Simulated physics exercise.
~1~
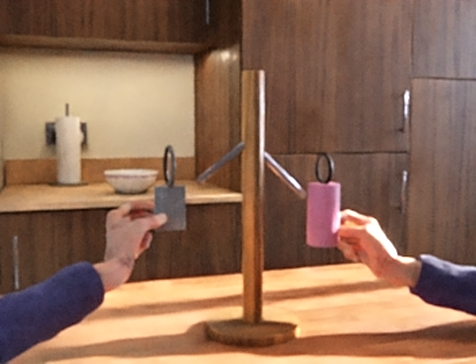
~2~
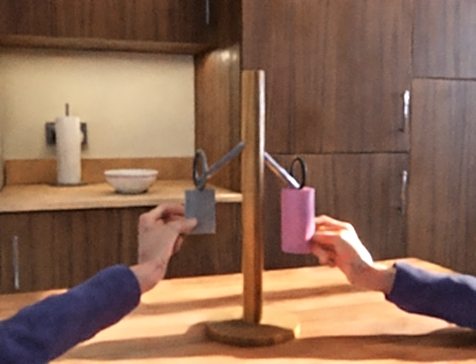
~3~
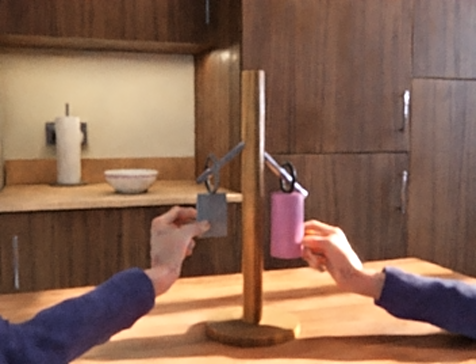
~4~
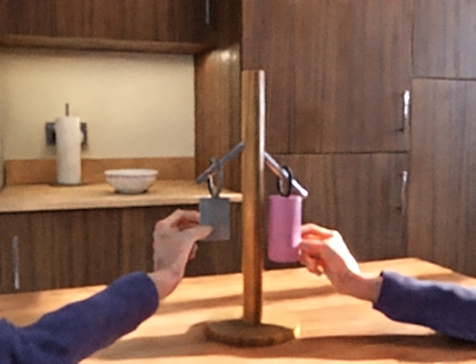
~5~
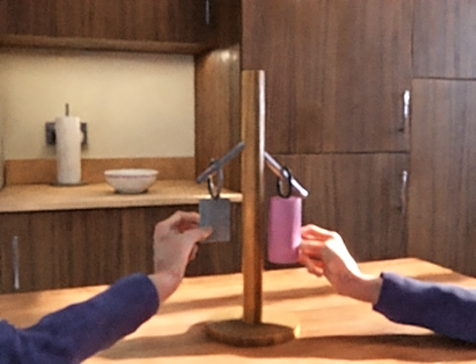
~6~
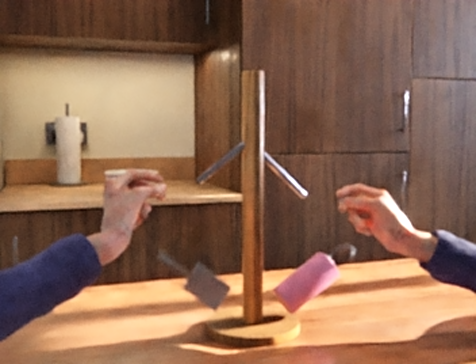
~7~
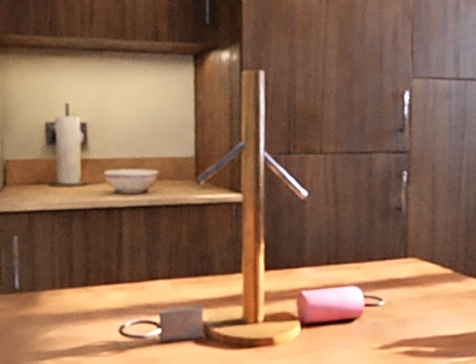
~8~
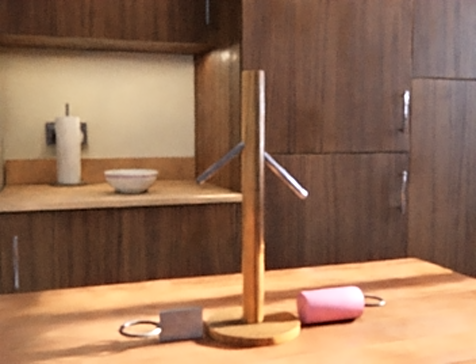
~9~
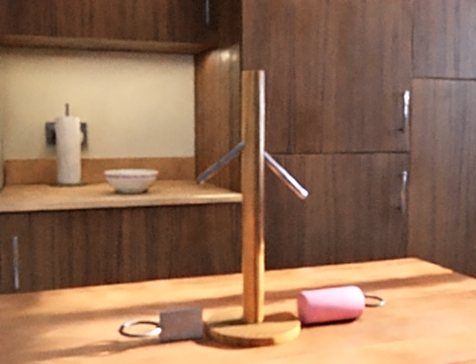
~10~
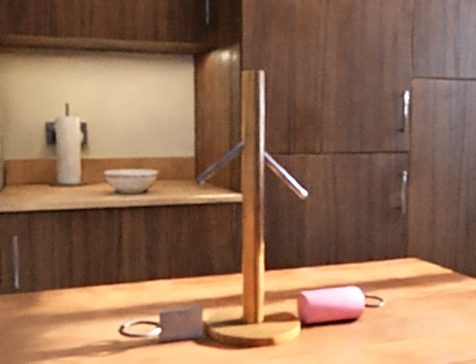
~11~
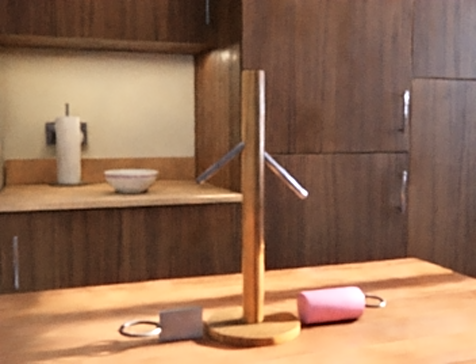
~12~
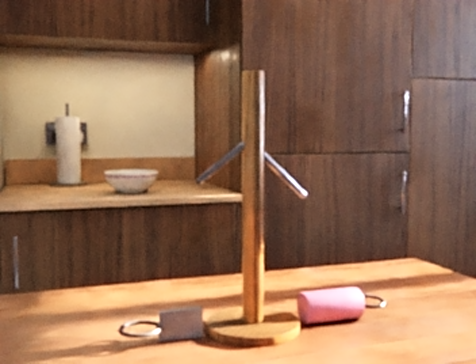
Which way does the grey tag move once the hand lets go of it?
The grey tag moves down, dropping from the peg to the table.
